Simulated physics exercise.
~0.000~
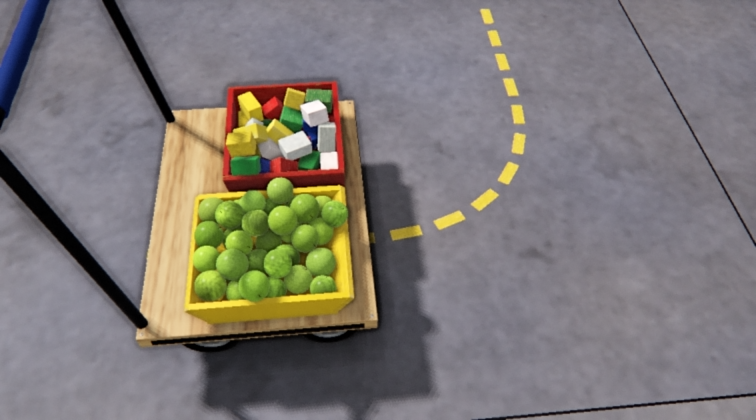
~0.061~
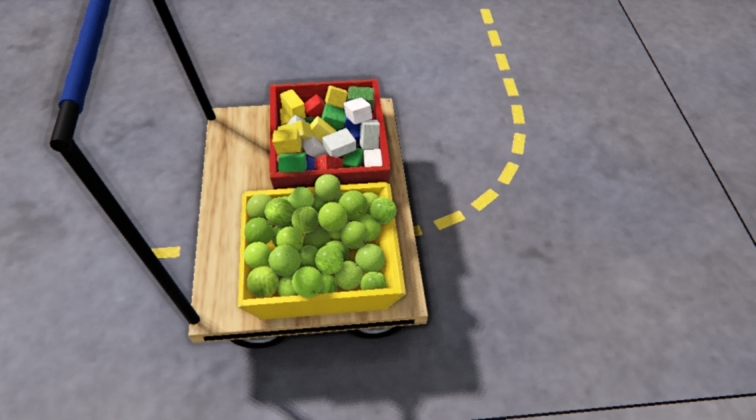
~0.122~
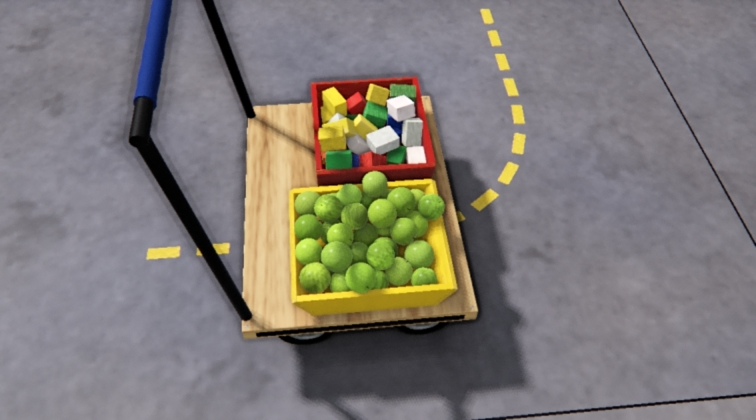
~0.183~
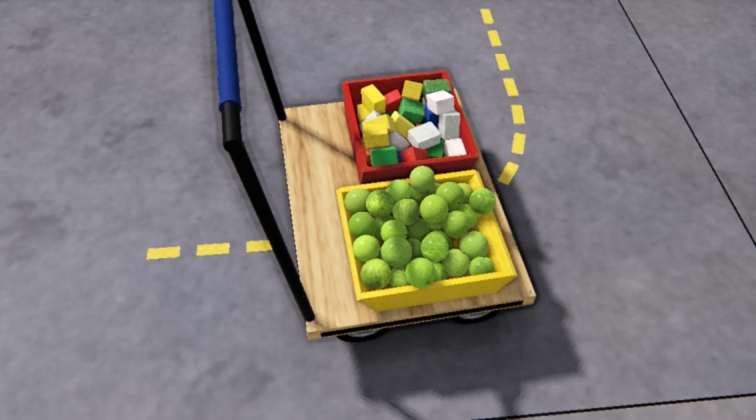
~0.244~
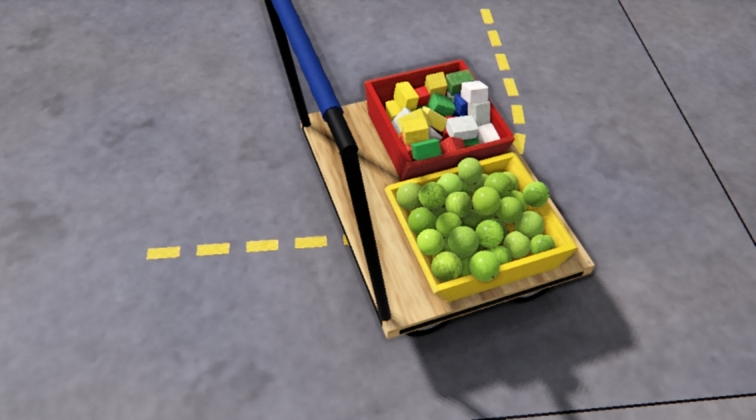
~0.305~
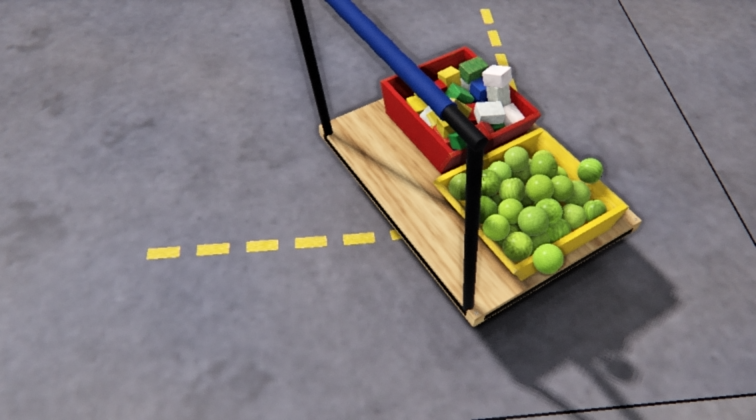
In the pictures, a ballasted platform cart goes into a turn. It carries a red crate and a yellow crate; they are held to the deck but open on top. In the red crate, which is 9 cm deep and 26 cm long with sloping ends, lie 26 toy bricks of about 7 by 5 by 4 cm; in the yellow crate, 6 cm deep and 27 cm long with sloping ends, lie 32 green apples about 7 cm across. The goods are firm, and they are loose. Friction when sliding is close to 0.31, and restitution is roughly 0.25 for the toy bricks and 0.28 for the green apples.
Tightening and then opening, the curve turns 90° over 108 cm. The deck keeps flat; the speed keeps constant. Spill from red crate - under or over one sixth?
The lost fraction is lower than one sixth.
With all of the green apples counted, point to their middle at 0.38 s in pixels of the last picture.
Centre: Around (580, 172) px.
After 0.38 s, red crate 26 in, 0 out and yellow crate 30 in, 2 out.
After 0.50 s, red crate 25 in, 1 out and yellow crate 22 in, 10 out.
After 0.66 s, red crate 24 in, 2 out and yellow crate 17 in, 15 out.
When it is over (at 1.11 s), red crate 24 in, 2 out and yellow crate 17 in, 15 out. Asked share, 2 of 26, 8 per cent.
